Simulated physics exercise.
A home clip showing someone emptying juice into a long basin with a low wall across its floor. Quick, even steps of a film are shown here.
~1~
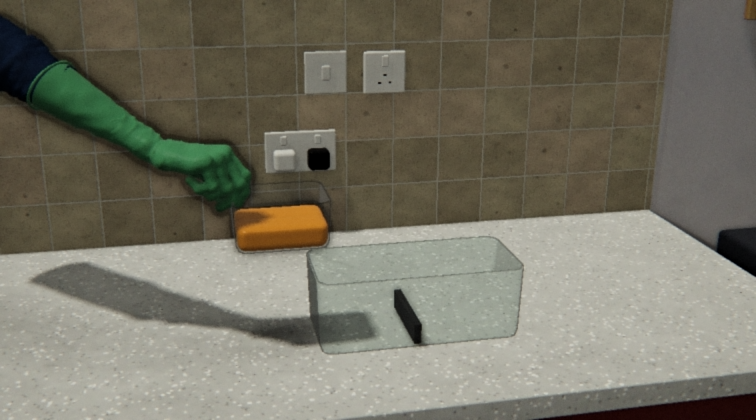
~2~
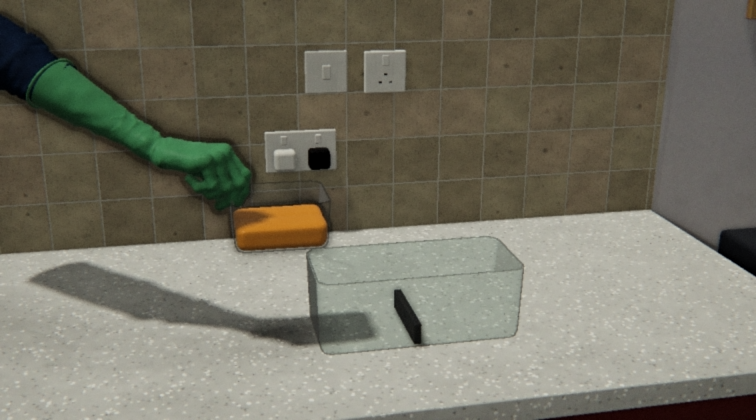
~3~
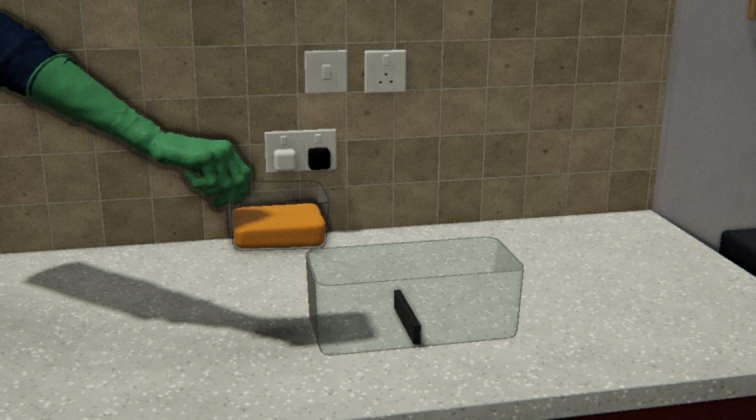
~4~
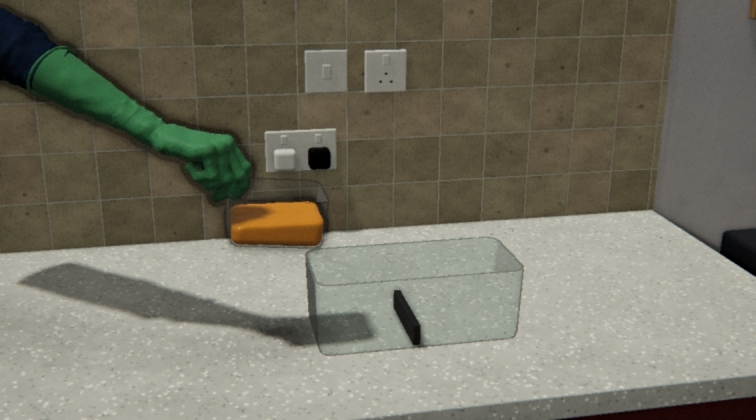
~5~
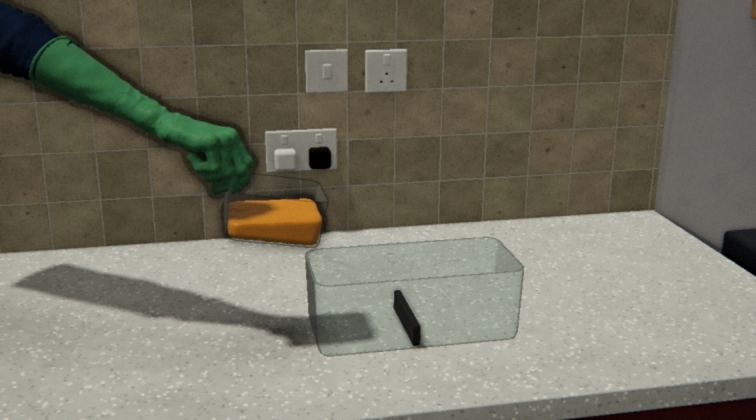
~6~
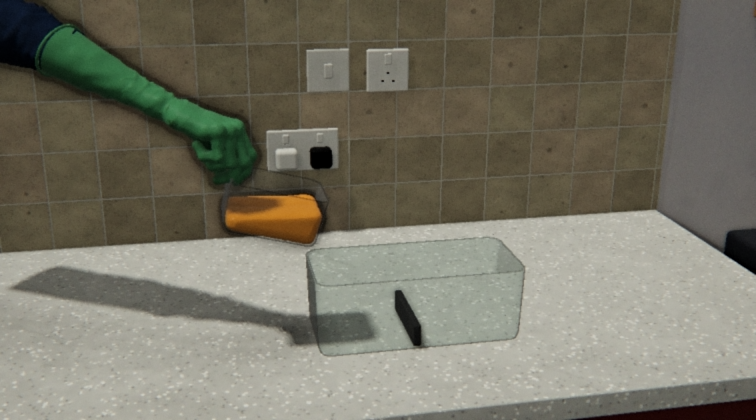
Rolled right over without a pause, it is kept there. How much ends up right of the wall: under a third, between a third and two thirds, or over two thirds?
Looks to me like the right side of the wall gets short of a third.
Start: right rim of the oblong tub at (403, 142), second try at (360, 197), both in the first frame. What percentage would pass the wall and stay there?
It comes to about 90 %, followed by about 85 %.
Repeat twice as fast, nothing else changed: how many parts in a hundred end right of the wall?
I'd estimate about 20 percent ends up there.
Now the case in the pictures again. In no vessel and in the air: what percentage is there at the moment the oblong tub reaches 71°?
I'd reckon some 35 per cent.
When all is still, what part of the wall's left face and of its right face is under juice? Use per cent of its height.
The left part 60 per cent, the right part 0.
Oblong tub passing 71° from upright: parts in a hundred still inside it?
It still holds around 60 per cent there.
A moment on, the oblong tub is tipped part way and 60 per cent is still to pour, 6 is left of the wall and 0 right of it.
Next, the oblong tub is tipped right over and 9 per cent is still to pour, 69 is left of the wall and 4 right of it.
Then the oblong tub is tipped right over and 0 per cent is still to pour, 91 is left of the wall and 8 right of it.
Later the oblong tub is tipped right over and 0 per cent is still to pour, 91 is left of the wall and 8 right of it.
At rest 91 per cent lies left of the wall, 8 right of it and 1 outside.
